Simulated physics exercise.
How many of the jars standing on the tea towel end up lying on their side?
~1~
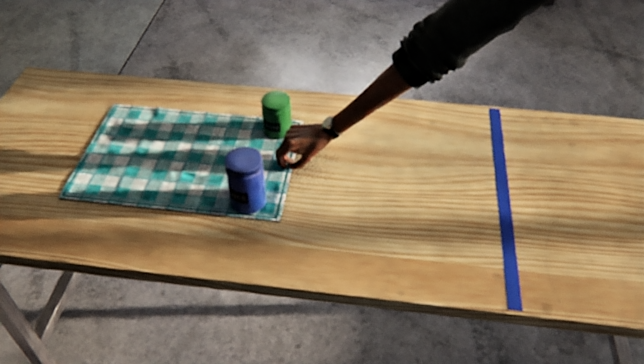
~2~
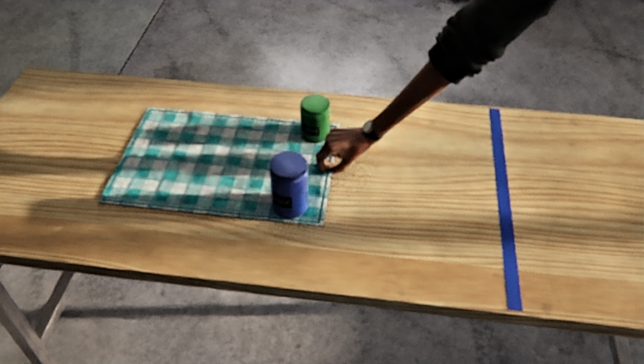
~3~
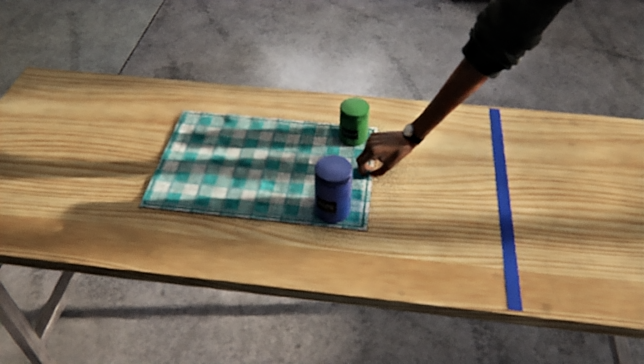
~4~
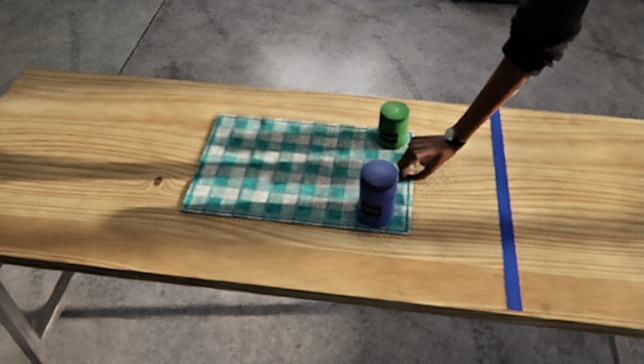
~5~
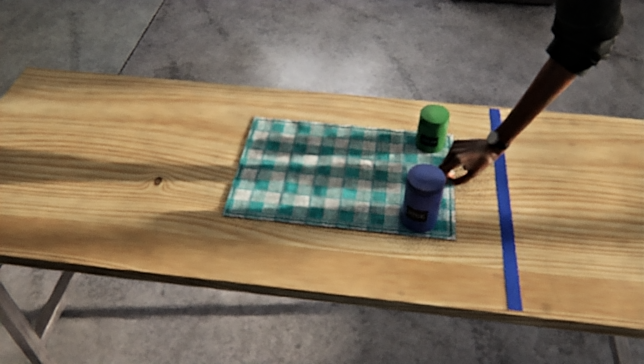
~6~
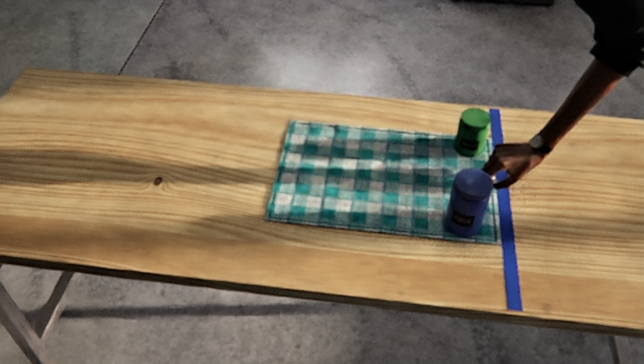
None of them do. The green jar and the blue jar are both still upright on the cloth when it reaches the tape.
